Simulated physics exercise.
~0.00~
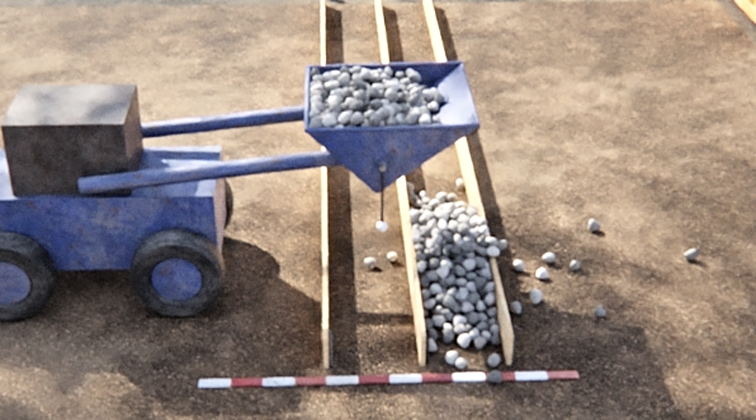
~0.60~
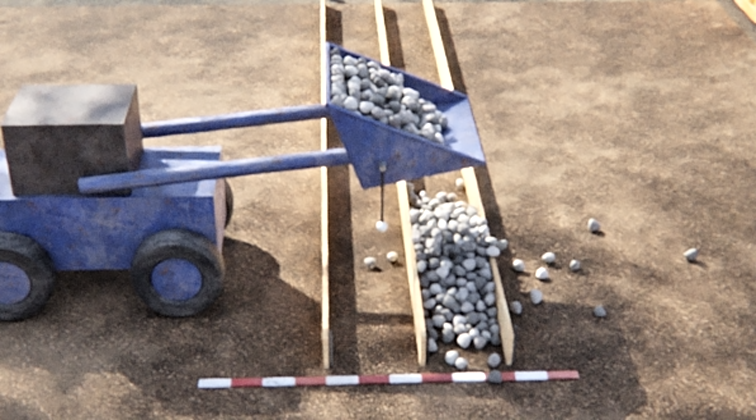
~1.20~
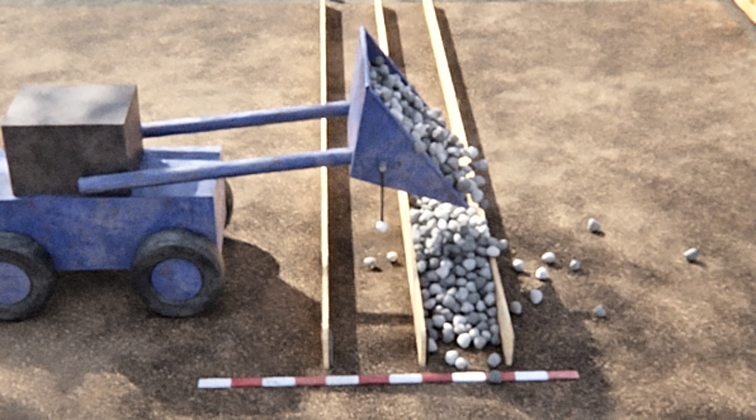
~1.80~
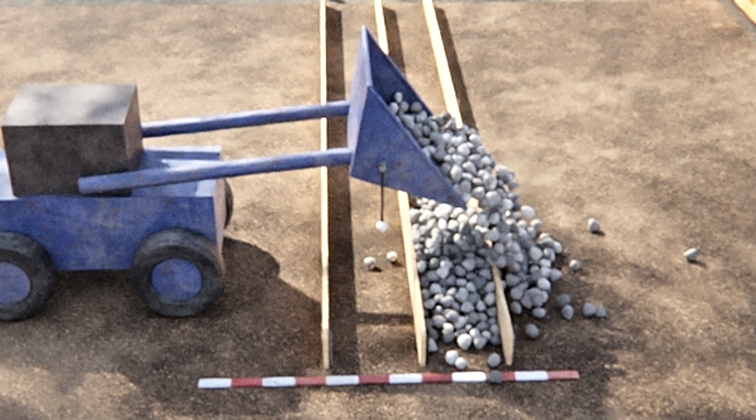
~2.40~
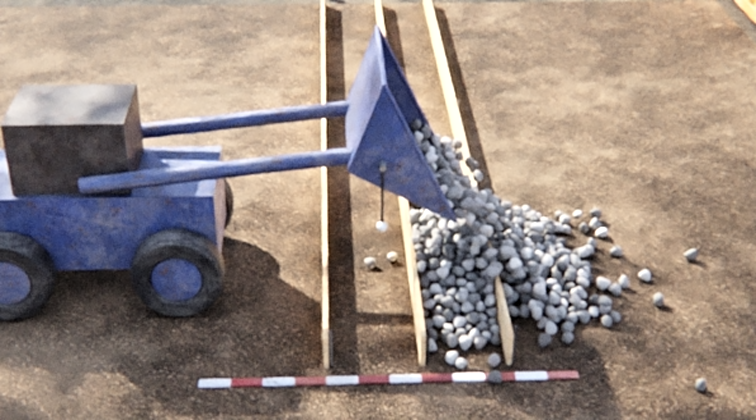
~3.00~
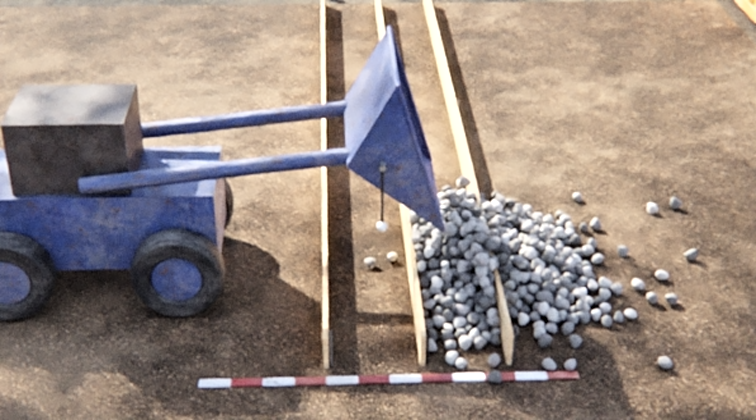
We see a blue wheeled loader tip its raised bucket of grey stones to the right, pouring them onto a heap between two boards until stones spill over the right-hand board, ending with a wide pile on both sides and a few scattered beyond.
